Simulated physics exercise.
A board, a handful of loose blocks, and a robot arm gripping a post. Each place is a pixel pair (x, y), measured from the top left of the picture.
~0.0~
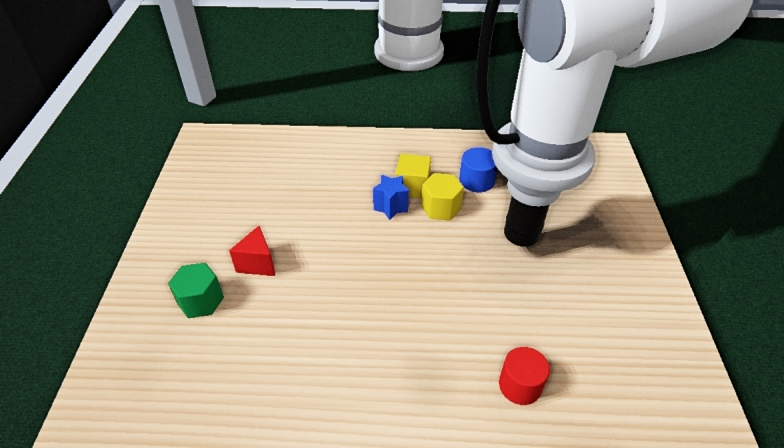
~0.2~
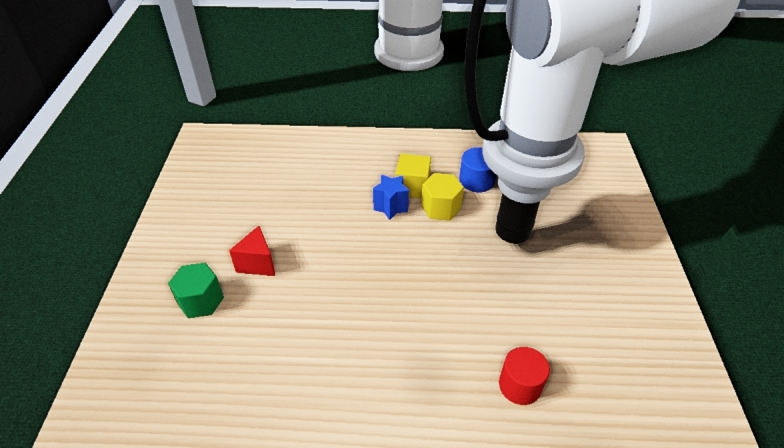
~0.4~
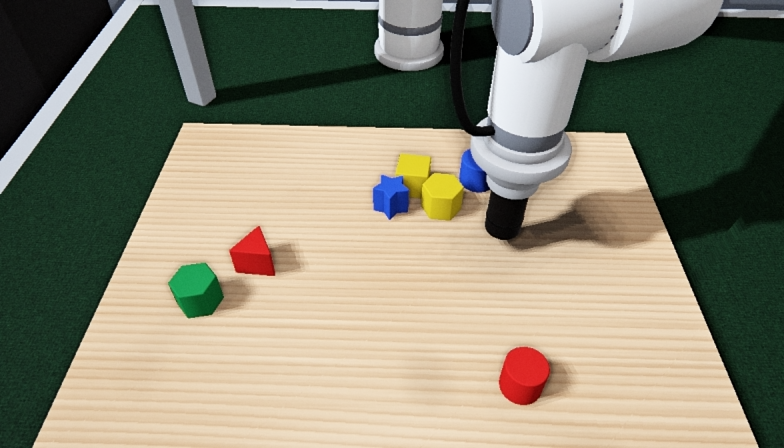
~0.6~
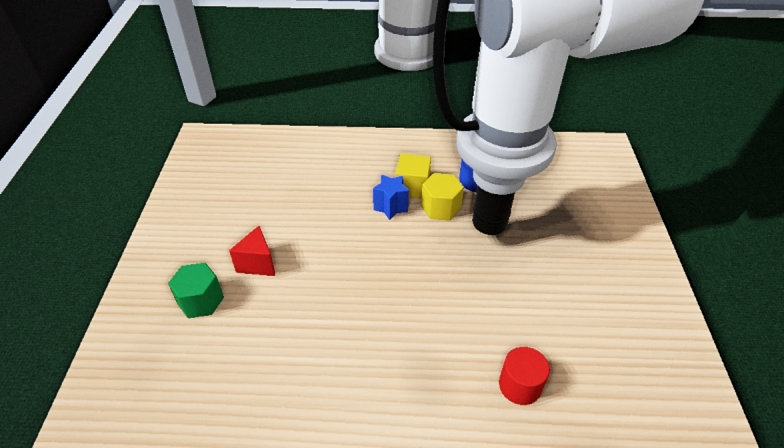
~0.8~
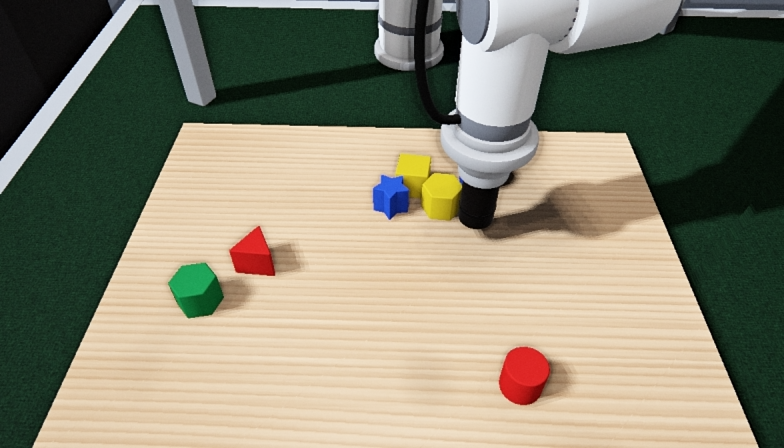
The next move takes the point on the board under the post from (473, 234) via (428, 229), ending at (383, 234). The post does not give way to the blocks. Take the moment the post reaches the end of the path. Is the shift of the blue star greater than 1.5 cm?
My answer is no.
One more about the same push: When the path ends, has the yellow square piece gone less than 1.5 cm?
Short answer: Yes.
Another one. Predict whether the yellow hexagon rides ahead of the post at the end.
Expect to find it next to or behind the post.
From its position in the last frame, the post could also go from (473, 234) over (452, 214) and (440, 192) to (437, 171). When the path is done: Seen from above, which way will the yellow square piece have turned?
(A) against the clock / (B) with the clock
B: With the clock.
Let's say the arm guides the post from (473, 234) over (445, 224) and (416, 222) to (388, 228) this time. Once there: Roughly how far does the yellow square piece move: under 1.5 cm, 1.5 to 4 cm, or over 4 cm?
It will fall in the middle band, 1.5 to 4 cm.
What follows on the original path. Halfway along, post (429, 212); yellow square piece (411, 159), turned 15° anticlockwise; yellow hexagon (432, 181), turned 45° clockwise.
At the end, post (383, 217); blue star in place; yellow square piece (411, 159), turned 15° anticlockwise; yellow hexagon (432, 181), turned 45° clockwise.
